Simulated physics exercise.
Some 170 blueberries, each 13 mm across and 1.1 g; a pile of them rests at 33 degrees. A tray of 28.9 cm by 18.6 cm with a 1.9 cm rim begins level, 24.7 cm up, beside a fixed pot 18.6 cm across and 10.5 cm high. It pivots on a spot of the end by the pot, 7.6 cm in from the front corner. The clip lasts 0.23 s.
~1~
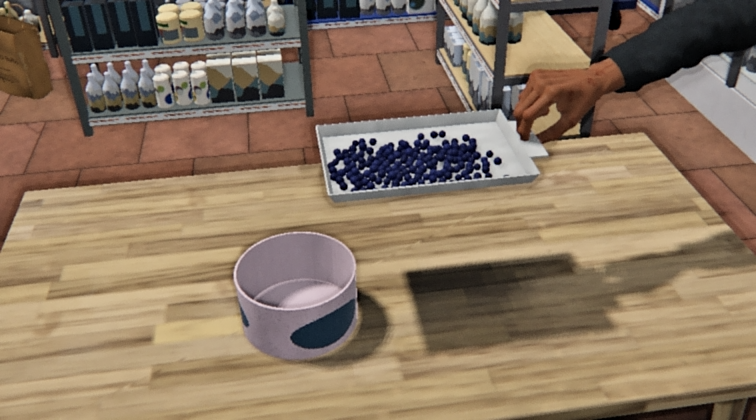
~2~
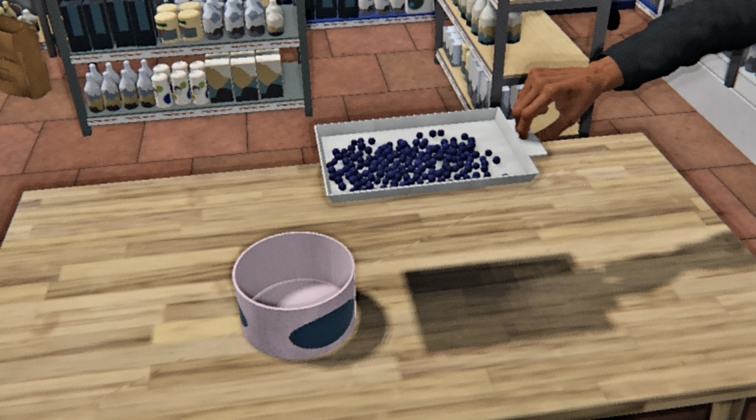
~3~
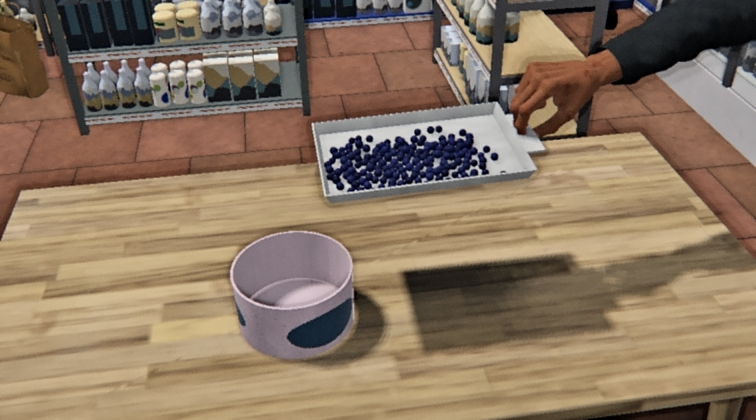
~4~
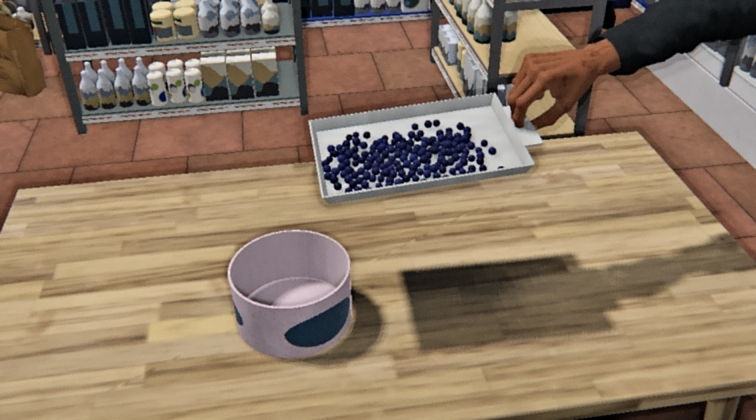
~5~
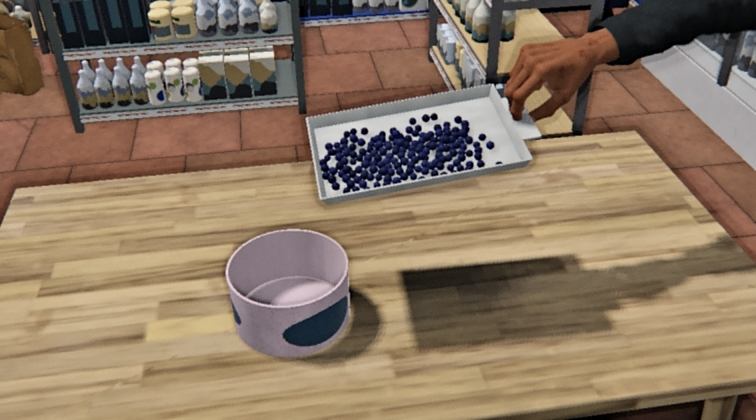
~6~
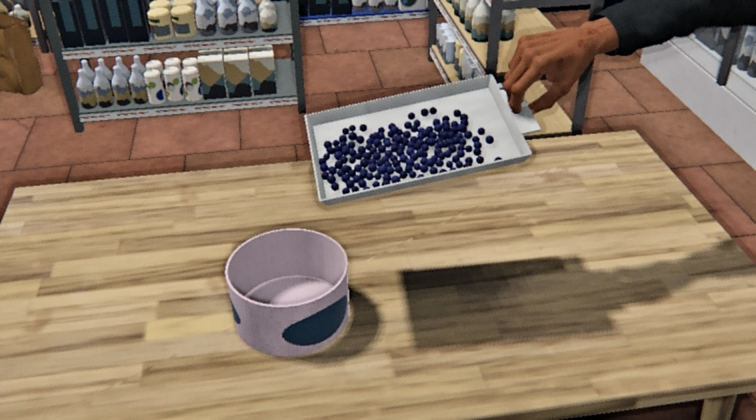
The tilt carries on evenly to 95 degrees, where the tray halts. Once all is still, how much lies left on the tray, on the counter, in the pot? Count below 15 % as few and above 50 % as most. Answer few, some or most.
Left on the tray: Few; on the counter: Some; in the pot: Most.
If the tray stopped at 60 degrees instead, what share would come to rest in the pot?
In that case some 40 per cent.
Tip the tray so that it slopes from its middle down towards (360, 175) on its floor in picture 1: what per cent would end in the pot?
Some 95 per cent.
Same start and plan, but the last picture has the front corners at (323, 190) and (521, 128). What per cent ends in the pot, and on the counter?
Pot 85, counter 15.
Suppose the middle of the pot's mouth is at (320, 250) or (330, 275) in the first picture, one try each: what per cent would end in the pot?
About 45 and 95 per cent.
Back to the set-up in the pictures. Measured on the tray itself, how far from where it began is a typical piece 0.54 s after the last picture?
Some 2 cm.
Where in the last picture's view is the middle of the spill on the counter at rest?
Around (343, 369).
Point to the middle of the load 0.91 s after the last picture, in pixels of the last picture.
Around (346, 193).
Then, 0.54 s after the last picture, tilt 51 degrees; the tray holds 100 %, the pot 0 %.
Then, 0.91 s after the last picture, tilt 78 degrees; the tray holds 75 %, the pot 10 %.
Then, 1.36 s after the last picture, tilt 95 degrees; the tray holds 0 %, the pot 75 %.
In the end, tray 0 %, counter 25 %, pot 75 %.
